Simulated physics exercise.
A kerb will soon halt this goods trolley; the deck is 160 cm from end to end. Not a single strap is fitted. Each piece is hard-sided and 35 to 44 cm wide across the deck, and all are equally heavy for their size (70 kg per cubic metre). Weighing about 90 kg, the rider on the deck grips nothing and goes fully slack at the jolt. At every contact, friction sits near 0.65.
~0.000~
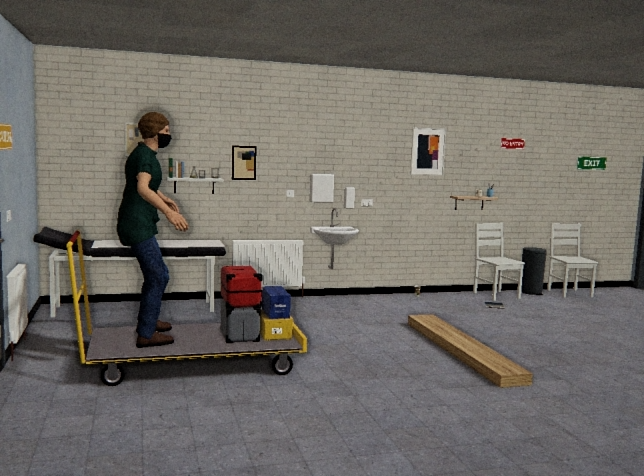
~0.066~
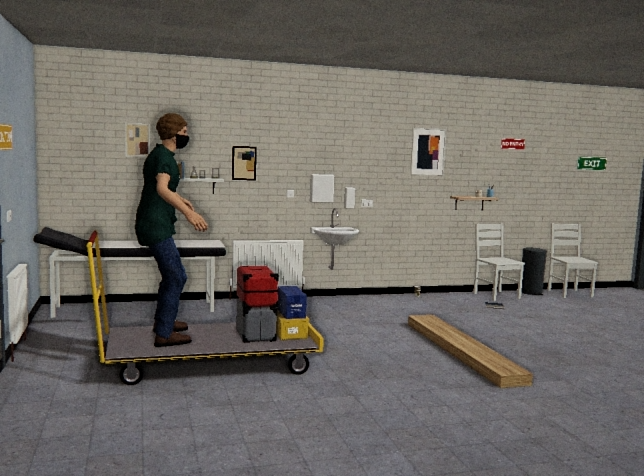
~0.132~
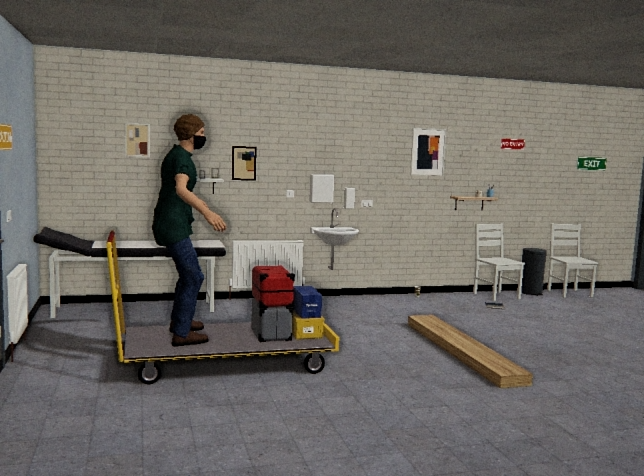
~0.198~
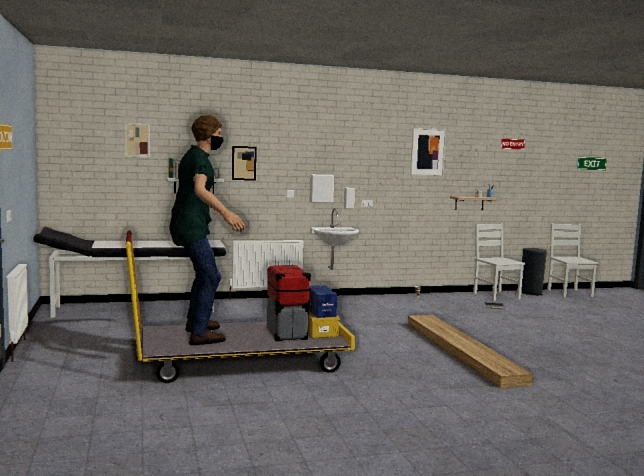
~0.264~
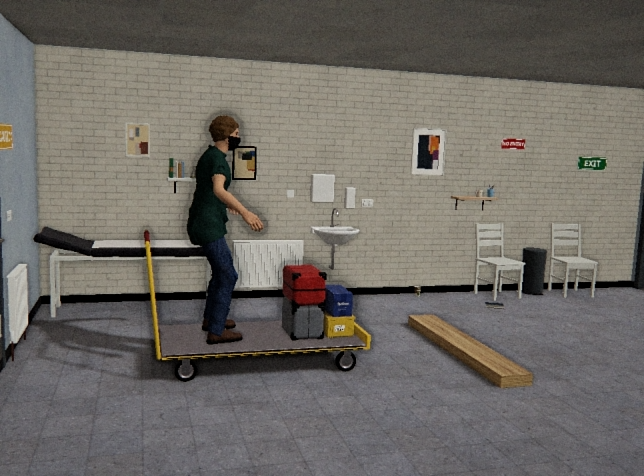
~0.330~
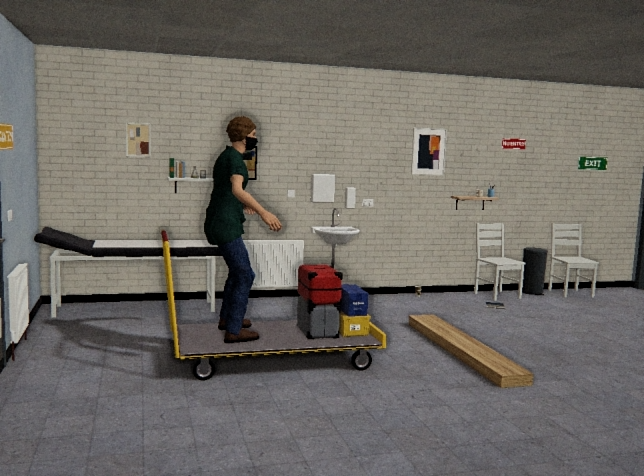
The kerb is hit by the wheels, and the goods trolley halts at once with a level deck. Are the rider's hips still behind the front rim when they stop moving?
Still on the deck.
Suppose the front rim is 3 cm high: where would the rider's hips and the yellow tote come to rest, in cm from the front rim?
Hips 50 behind, yellow 20 behind.
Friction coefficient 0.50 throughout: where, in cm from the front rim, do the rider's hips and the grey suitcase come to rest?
Hips 60 behind, grey 40 behind.
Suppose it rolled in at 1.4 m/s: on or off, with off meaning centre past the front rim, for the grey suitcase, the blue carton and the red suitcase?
In that case grey remains, blue leaves and red leaves.
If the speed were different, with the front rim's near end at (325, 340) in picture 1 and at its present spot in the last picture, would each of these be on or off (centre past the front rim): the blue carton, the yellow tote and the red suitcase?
In that case blue off, yellow on, red off.
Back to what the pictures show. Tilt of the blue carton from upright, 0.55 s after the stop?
Some 0°.
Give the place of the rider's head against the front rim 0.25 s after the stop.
About 60 cm behind the rim.
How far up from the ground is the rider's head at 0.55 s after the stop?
Height: Approx. 70 cm above ground.
Impact comes at 0.76 s.
After 1.01 s the rider's hips are 78 cm behind the rim, near (381, 258) in the last picture's view.
After 1.31 s the rider's hips are 55 cm behind the rim, near (405, 278) in the last picture's view.
After 1.76 s the rider's hips are 54 cm behind the rim, near (406, 279) in the last picture's view.
When all is still (2.5 s), past the rim, red suitcase and blue carton; behind it, yellow tote, grey suitcase and the rider's hips.
